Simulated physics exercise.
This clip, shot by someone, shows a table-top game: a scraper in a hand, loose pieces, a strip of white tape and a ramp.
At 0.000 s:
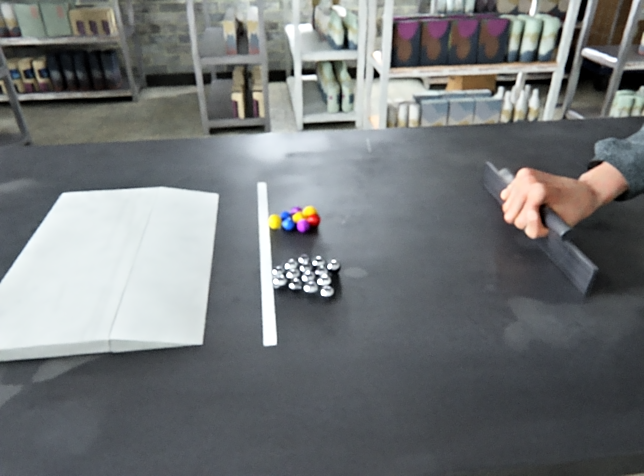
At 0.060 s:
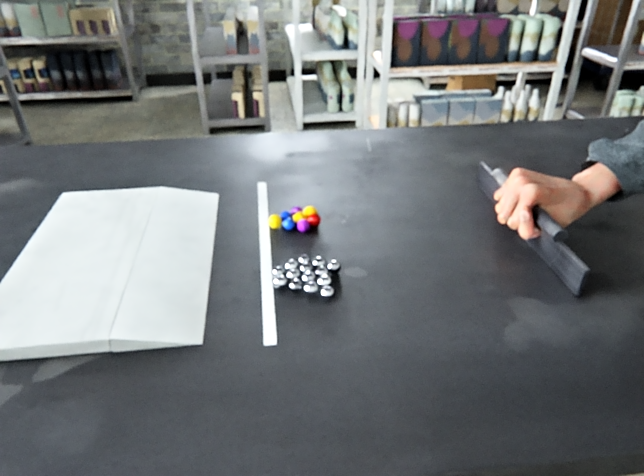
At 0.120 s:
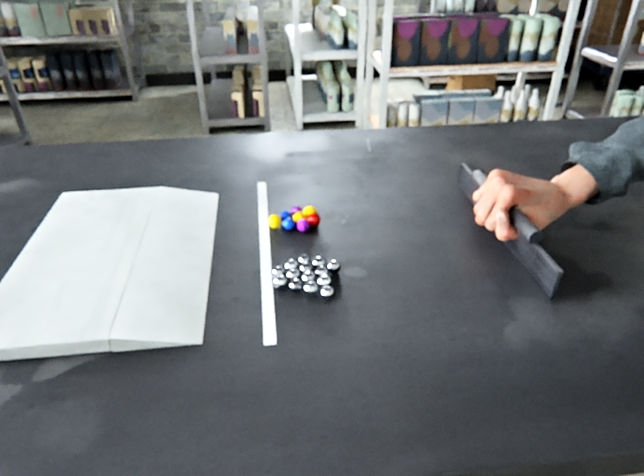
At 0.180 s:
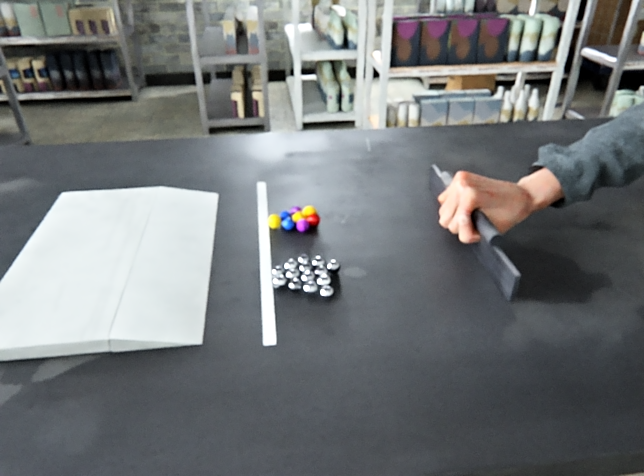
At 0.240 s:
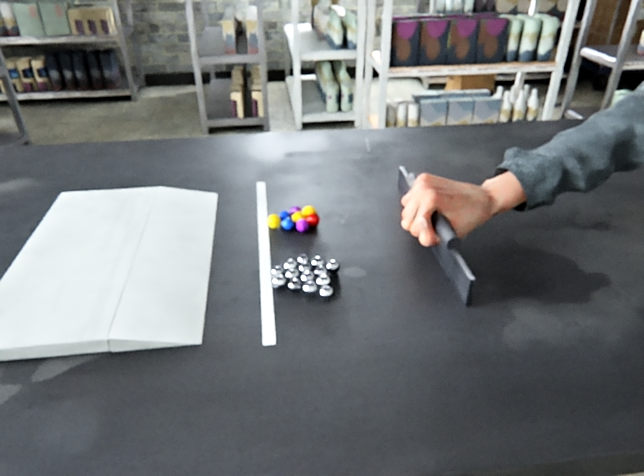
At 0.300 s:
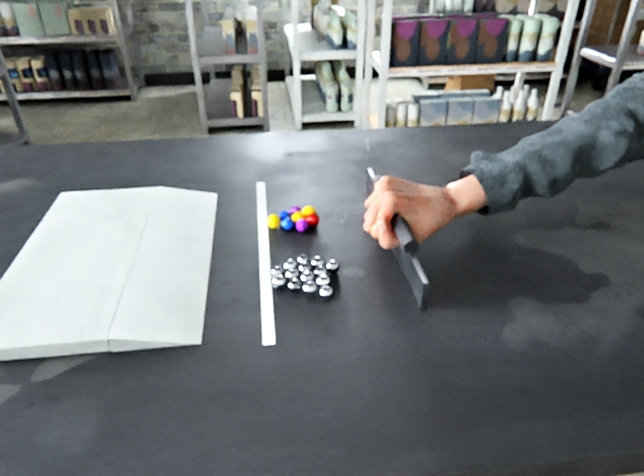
On a dark tabletop, a hand slides a scraper leftward from the right, nearing still coloured and silvery balls beside white tape.
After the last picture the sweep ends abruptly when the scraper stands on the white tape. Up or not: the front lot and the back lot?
You'd find the front lot getting some over the top and the back lot getting some over the top.
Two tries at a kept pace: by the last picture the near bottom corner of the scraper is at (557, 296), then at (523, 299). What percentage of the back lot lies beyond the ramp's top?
First 0 per cent, second 0 per cent.
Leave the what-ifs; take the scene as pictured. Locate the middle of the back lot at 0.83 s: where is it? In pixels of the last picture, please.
I'd point at about (120, 215).
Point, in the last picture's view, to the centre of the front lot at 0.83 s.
About (78, 284) in the last view.
After 0.42 s, scraper still moving, near (313, 220); front lot the whole lot short of the ramp; back lot the whole lot short of the ramp.
After 0.55 s, scraper stopped at the white tape; front lot a little on the ramp, the bulk short of the ramp; back lot near a quarter on the ramp, the bulk short of the ramp.
After 0.83 s, scraper stopped at the white tape; front lot all but a few past the top, a little on the ramp; back lot the bulk past the top, a little on the ramp.
In the end (1.7 s), scraper stopped at the white tape; front lot all but a few past the top, a little on the ramp; back lot the whole lot past the top.
